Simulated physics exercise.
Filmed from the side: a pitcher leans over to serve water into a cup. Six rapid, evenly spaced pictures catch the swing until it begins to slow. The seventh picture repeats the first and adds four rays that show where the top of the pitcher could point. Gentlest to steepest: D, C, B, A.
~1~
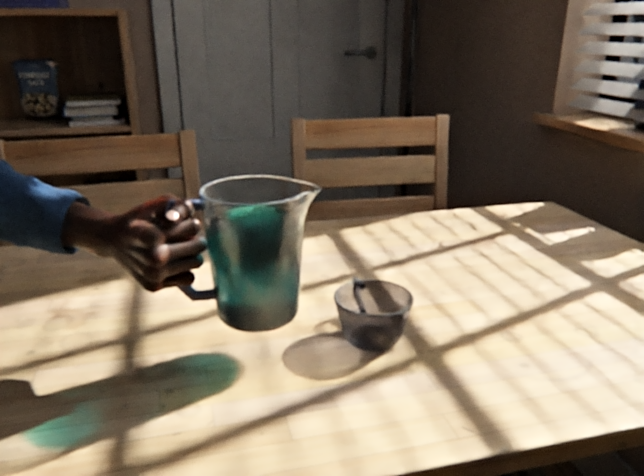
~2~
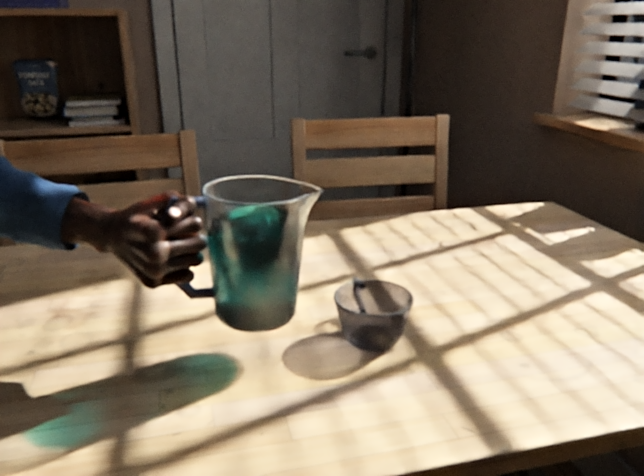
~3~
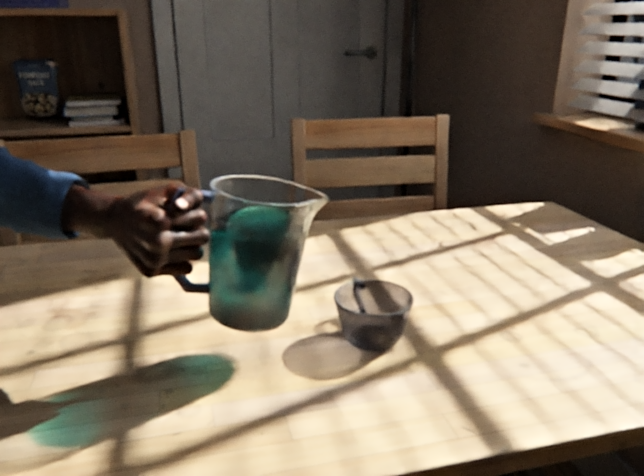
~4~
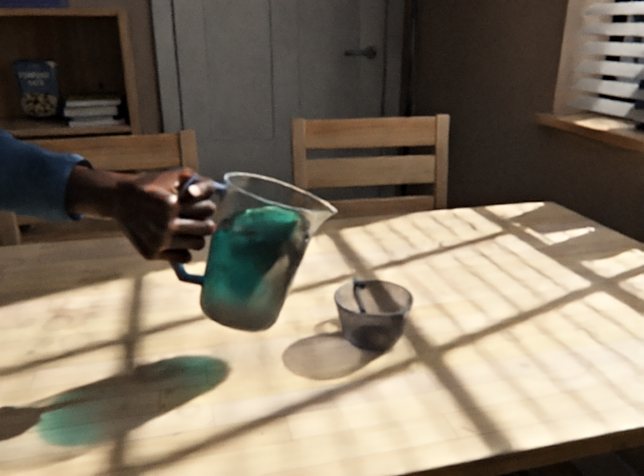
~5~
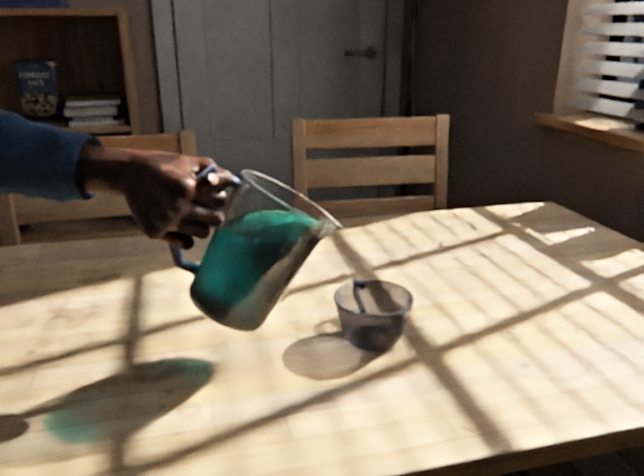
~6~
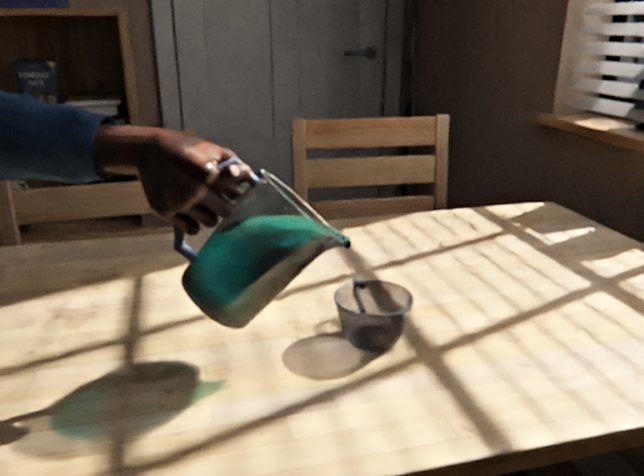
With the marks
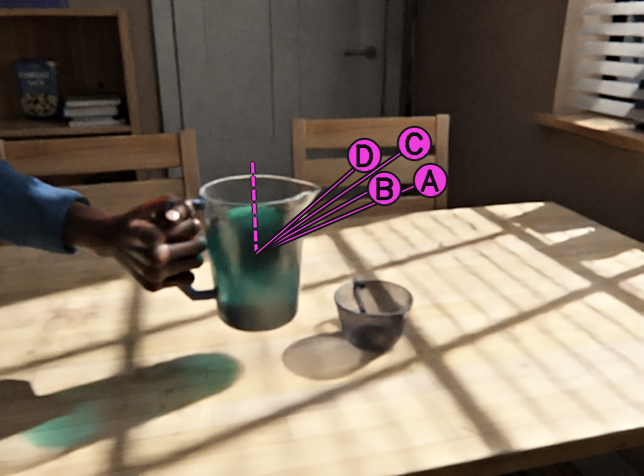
A glass pitcher of green liquid, gripped by a hand in a blue sleeve, starts upright above a sunlit wooden table, then tilts steadily rightward beside a small cup until the liquid reaches its lip and just emerges.
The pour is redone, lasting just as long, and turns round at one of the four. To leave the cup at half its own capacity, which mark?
I would pick line D.
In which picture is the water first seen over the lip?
Picture 6.
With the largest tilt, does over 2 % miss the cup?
Yes.
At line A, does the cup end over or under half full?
Over.
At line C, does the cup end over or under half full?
Over half.
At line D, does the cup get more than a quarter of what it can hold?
Yes, it does.
On the marked copy, A at (414, 186); B at (367, 192); C at (400, 153); D at (353, 169).
For line A, the cup ends with about 89 % of what it can hold; 21 % of the water is spilt.
For line B, the cup ends with about 82 % of what it can hold; 11 % of the water is spilt.
For line C, the cup ends with about 69 % of what it can hold; 4 % of the water is spilt.
For line D, the cup ends with about 51 % of what it can hold.
